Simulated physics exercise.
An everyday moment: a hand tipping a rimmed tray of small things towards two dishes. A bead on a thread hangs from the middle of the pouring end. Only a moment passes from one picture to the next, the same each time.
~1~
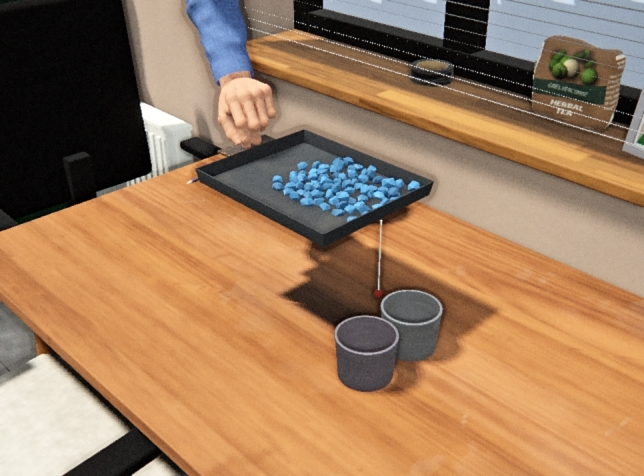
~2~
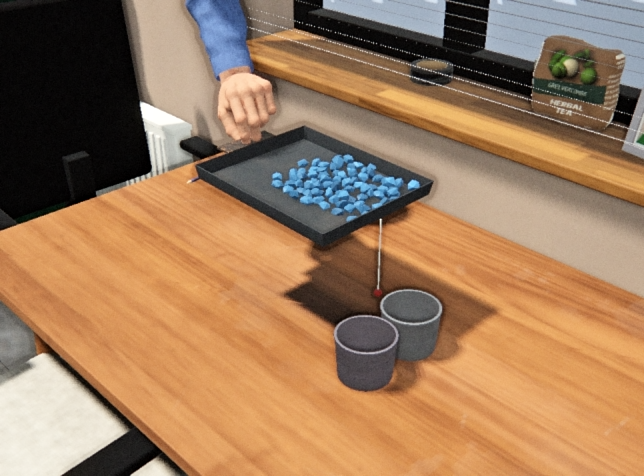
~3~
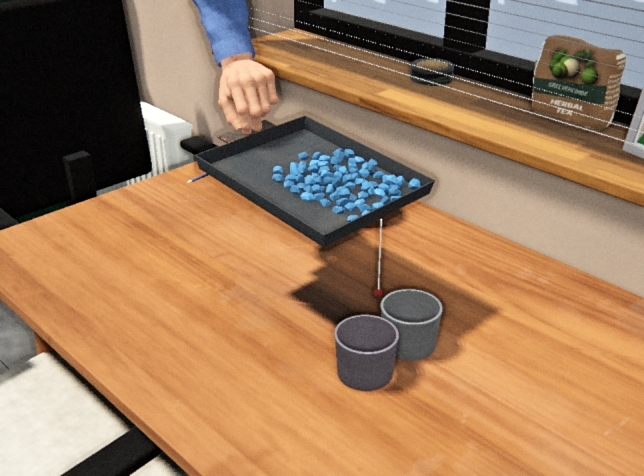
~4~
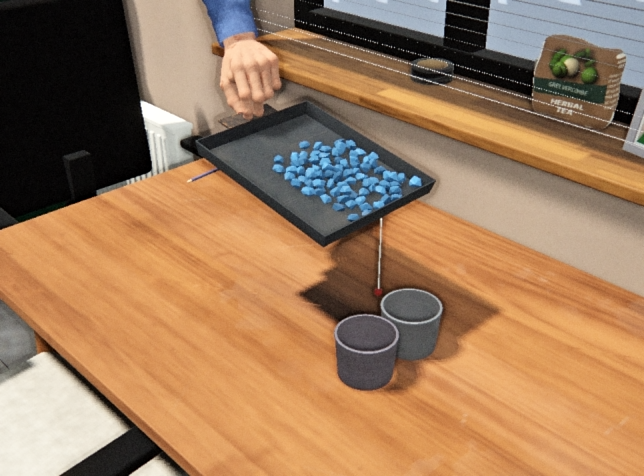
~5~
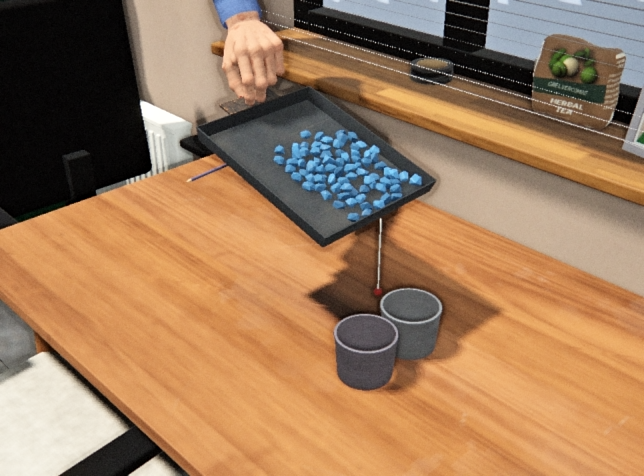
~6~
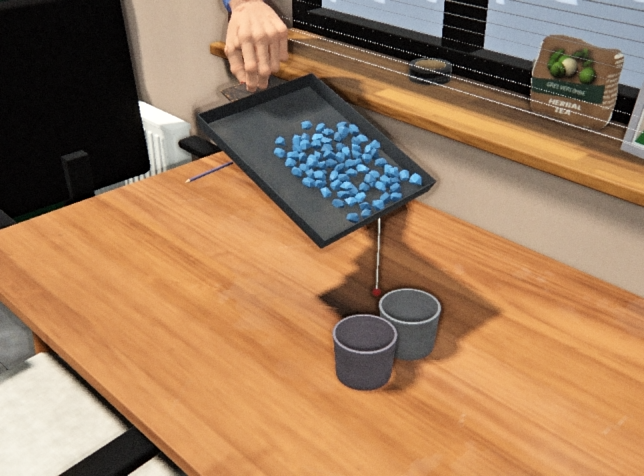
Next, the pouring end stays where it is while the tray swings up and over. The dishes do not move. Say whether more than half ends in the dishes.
They take over half between them.
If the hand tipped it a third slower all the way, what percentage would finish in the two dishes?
About 60 per cent.
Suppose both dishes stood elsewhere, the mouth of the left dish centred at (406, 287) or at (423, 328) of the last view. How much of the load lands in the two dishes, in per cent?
The first gives 0 %, the second 50 %.
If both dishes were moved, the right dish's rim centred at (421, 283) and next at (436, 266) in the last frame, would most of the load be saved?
The first try: Below a half. The second: Under half.
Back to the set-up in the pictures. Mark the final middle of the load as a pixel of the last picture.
Roughly at (392, 359).
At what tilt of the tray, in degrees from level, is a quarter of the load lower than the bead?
At about 100°.
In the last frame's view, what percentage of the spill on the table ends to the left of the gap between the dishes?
Near 10 %.
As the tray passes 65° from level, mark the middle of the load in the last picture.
Close to (378, 195).
Soon, tray tipped steeply; nearly all on the tray; a stray few in the air.
A while on, tray tipped past a quarter turn; about half on the tray; a small part in the left dish; a small part in the right dish; a small part outside both; about a quarter in the air.
Towards the end, tray tipped past a quarter turn; about a third in the left dish; about a third in the right dish; about a third outside both.
Finally, tray tipped past a quarter turn; about a third in the left dish; about a third in the right dish; about a third outside both.
